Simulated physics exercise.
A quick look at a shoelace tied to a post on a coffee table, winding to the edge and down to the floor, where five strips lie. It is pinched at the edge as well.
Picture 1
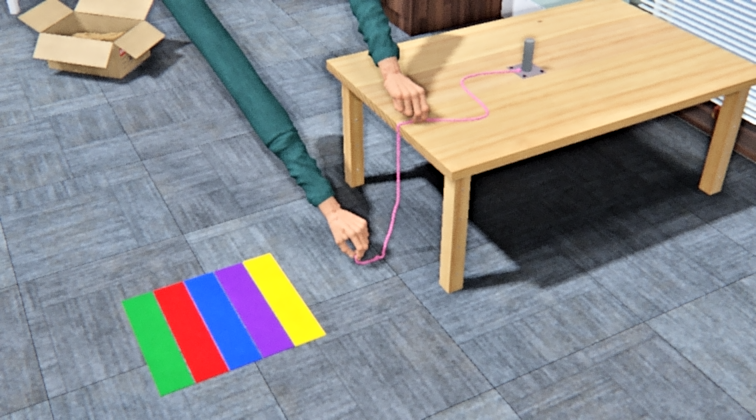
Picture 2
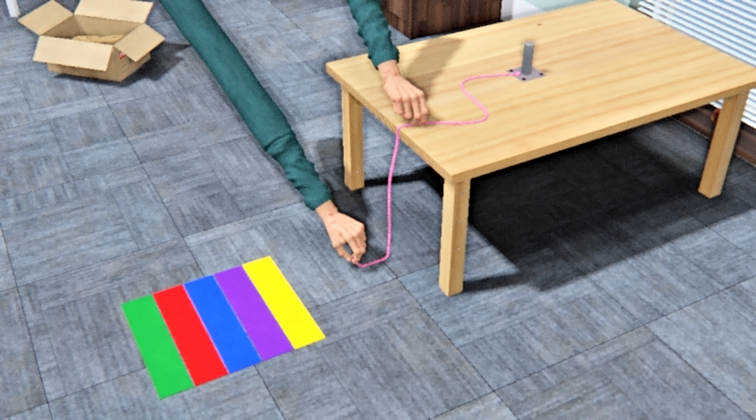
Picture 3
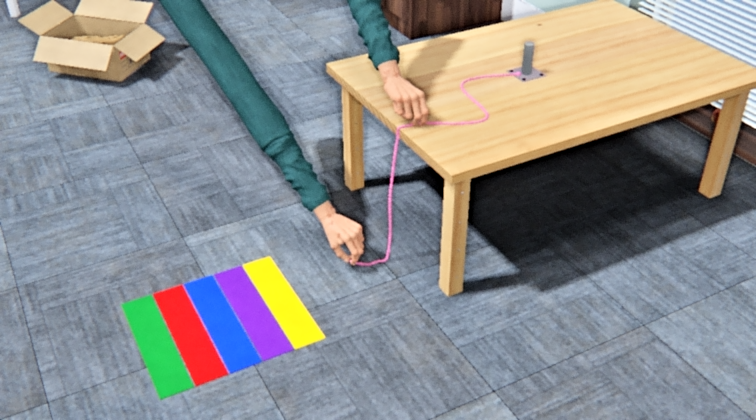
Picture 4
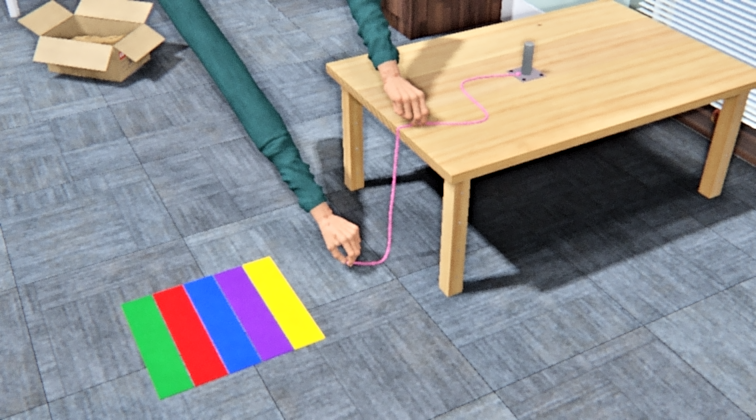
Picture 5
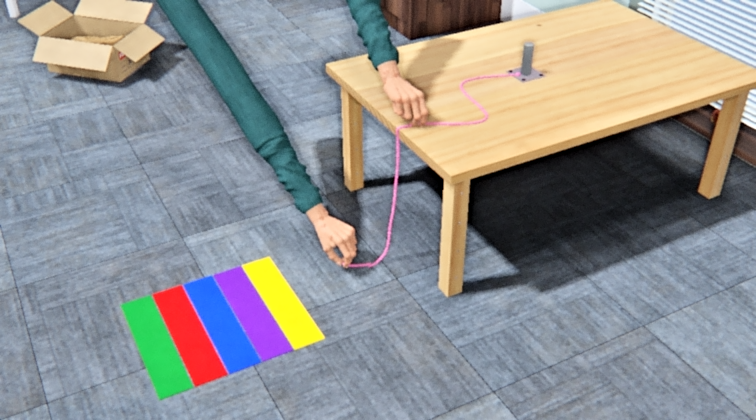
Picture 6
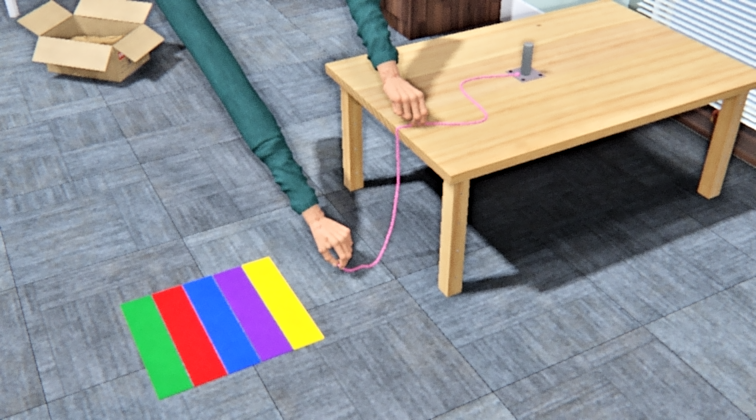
A hand draws the pink shoelace's end slightly left while another pinches it at the table edge.
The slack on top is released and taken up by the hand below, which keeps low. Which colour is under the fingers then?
The end stops over the red strip.
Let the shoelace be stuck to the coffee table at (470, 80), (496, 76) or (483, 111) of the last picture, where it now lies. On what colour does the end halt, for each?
In that order: Red; red; purple.
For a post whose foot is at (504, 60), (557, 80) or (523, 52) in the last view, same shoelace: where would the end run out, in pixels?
In that order: (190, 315), (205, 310) and (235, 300).
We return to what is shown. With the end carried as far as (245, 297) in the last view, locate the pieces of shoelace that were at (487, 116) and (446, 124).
The first at (420, 116), the second at (393, 145).
Soon after, end near (245, 297); over purple.
After that, end near (206, 310); over blue.
At the stop, end near (181, 318); over red. It gets as far as the red strip.
